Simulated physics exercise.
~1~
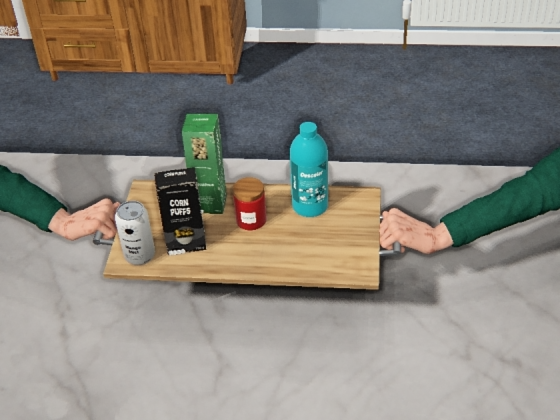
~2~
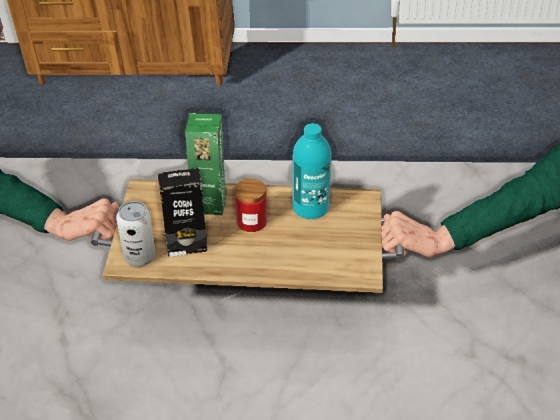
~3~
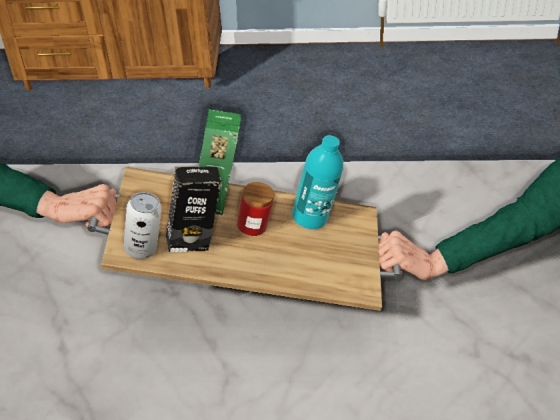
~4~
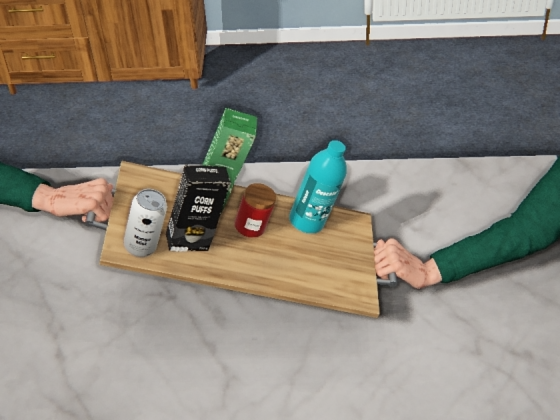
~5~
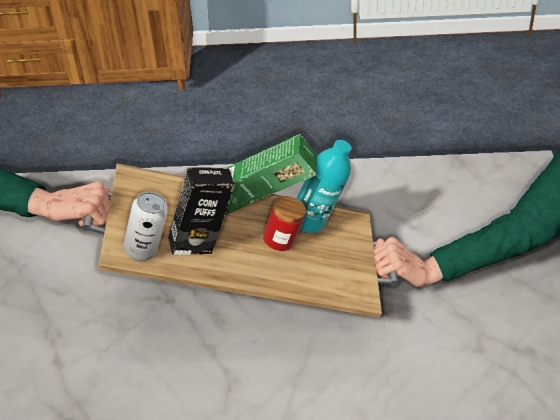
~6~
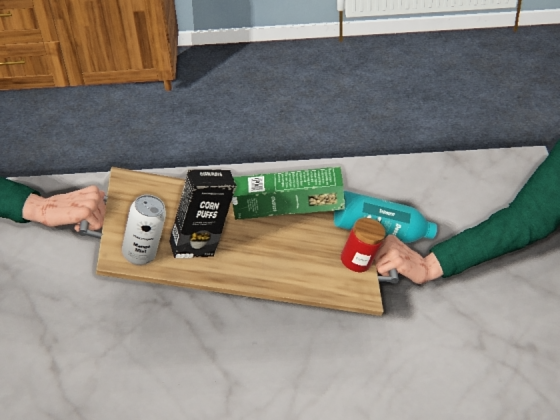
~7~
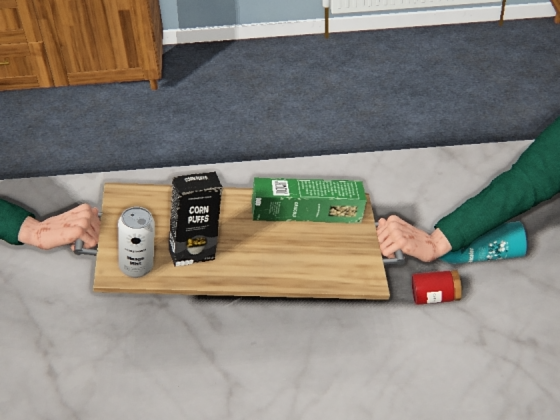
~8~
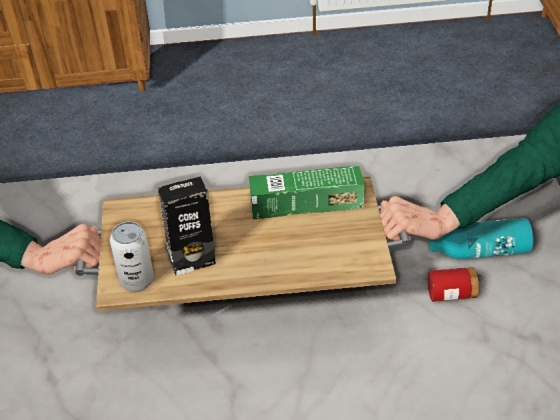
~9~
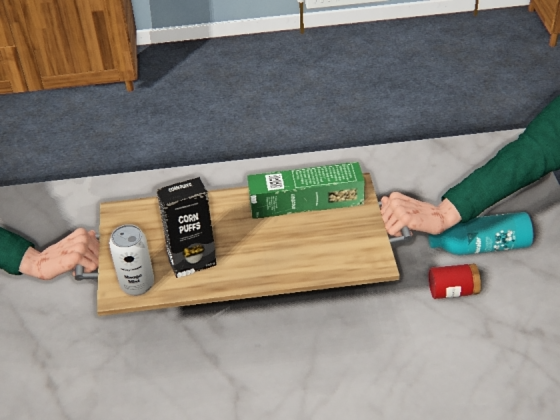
In this clip, two hands tilt a wooden tray down to the right, toppling a green carton and sending a turquoise bottle and red jar off onto the table, then level it with the carton on its side and the black packet and white can upright.
